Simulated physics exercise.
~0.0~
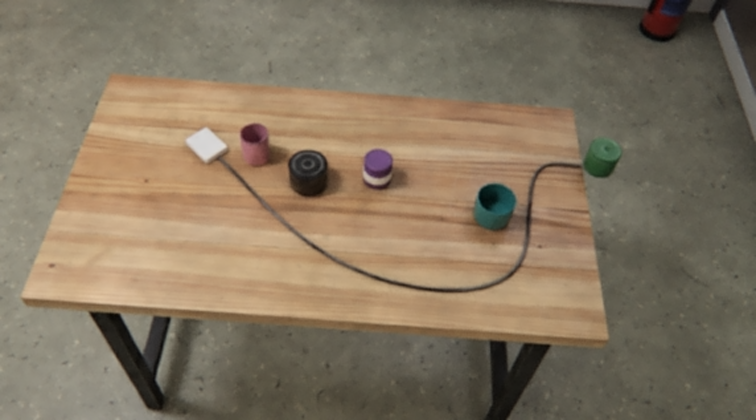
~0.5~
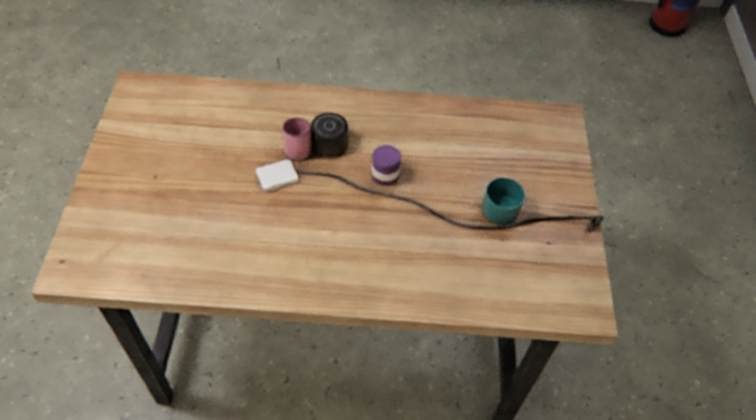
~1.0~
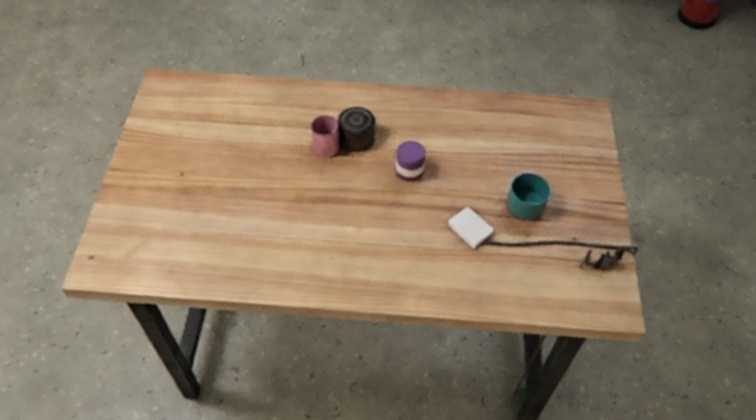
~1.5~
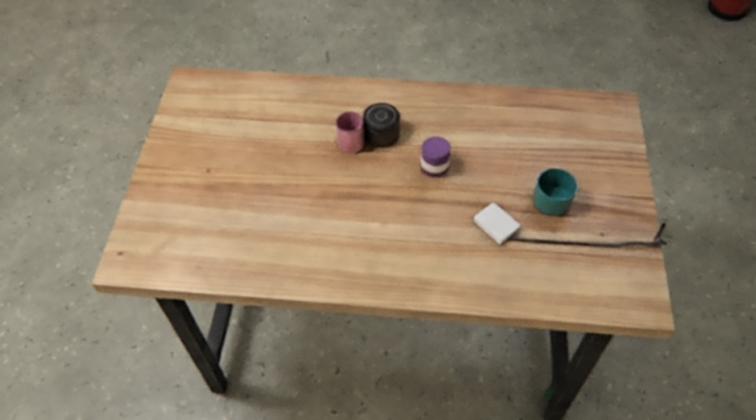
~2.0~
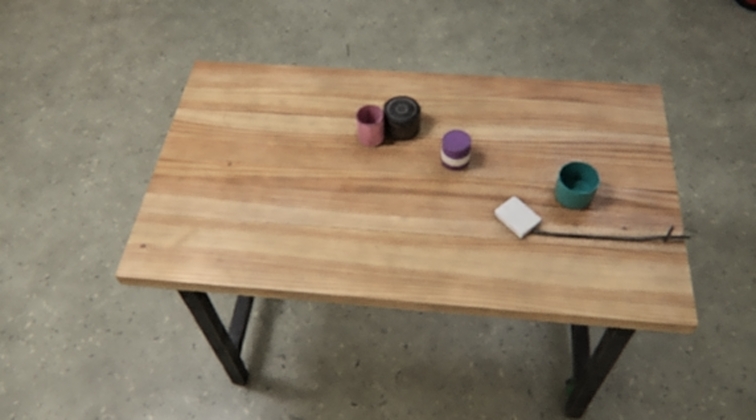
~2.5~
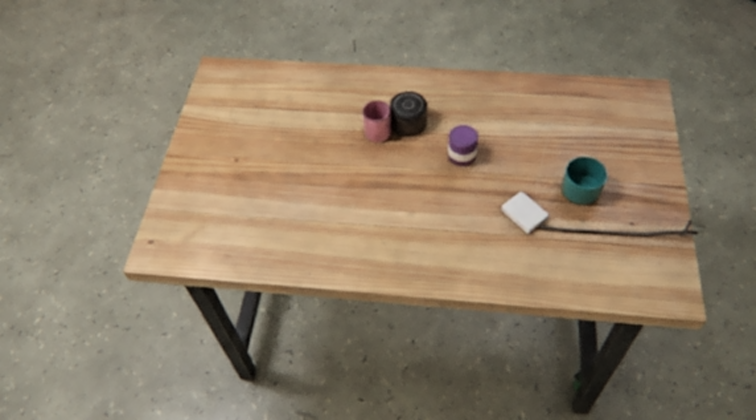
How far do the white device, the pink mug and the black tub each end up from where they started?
The white device travels the farthest, sliding well across the table to rest near the teal mug. The pink mug and the black tub each shift only a moderate way and end up side by side.
